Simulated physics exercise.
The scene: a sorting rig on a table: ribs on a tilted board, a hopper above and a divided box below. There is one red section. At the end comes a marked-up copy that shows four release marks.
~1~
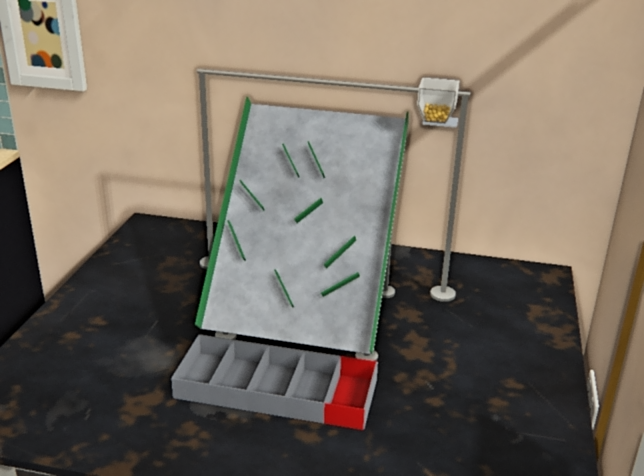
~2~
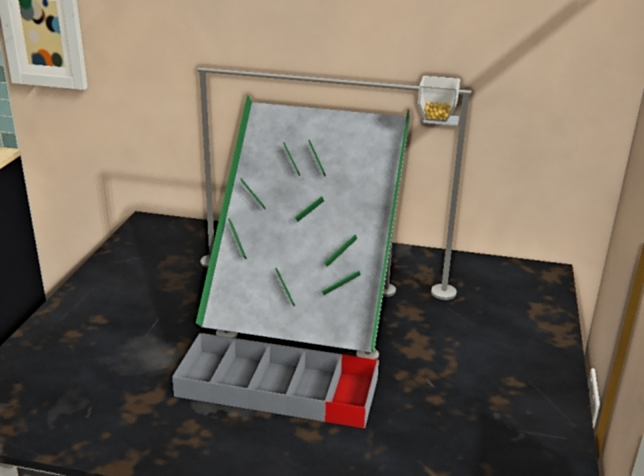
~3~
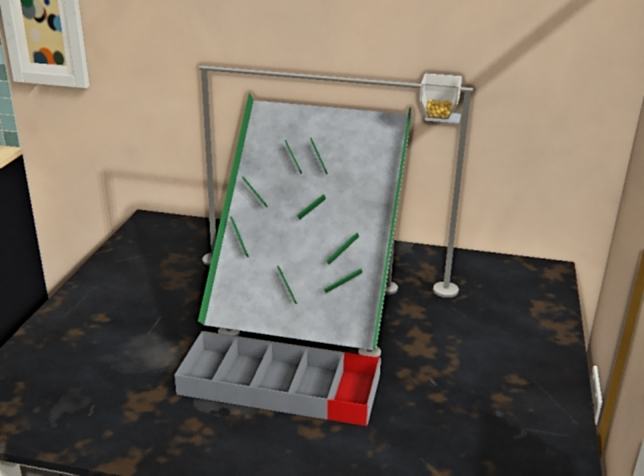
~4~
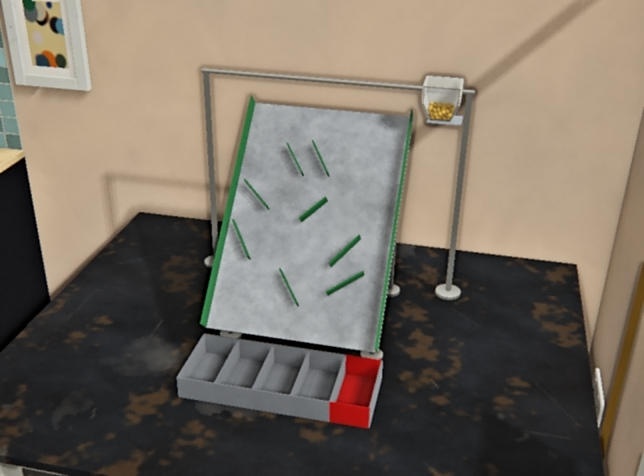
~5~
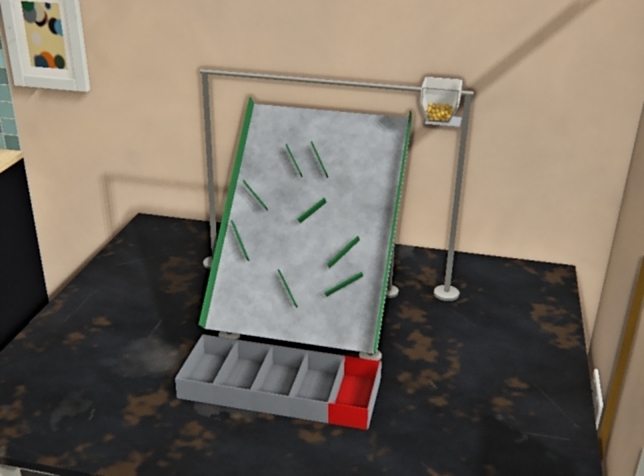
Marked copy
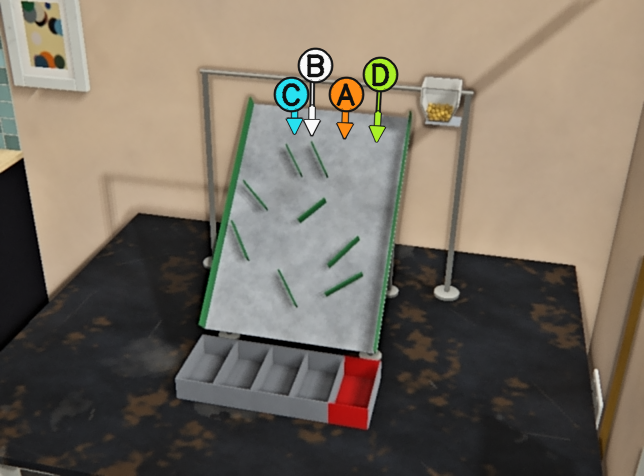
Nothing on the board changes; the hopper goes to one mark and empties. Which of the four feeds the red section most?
The answer is mark D.
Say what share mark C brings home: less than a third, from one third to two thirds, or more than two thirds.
It is less than a third.
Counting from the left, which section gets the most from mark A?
It is the fourth one.
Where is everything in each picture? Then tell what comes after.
The first frame shows hopper at (436, 113), puffed corn balls, door shut.
The second frame shows ribs (283, 142) to (298, 172), (309, 140) to (324, 172), (241, 178) to (263, 205).
The third frame shows ribs (297, 216) to (324, 194), (230, 217) to (246, 254), (327, 261) to (358, 233).
The fourth frame shows ribs (279, 268) to (297, 304), (326, 292) to (363, 271).
The fifth frame shows red section at (348, 415), number 5 of 5 from the left.
On the marked copy, mark A meets the board at (344, 132); mark B meets the board at (311, 129); mark C meets the board at (294, 128); mark D meets the board at (376, 136).
With A, a small part in the red section, nearly all in other sections, a stray few outside the box.
With B, a stray few in the red section, nearly all in other sections, a small part outside the box.
With C, none in the red section, nearly all in other sections, a stray few outside the box.
With D, about a third in the red section, about half in other sections, a stray few outside the box.
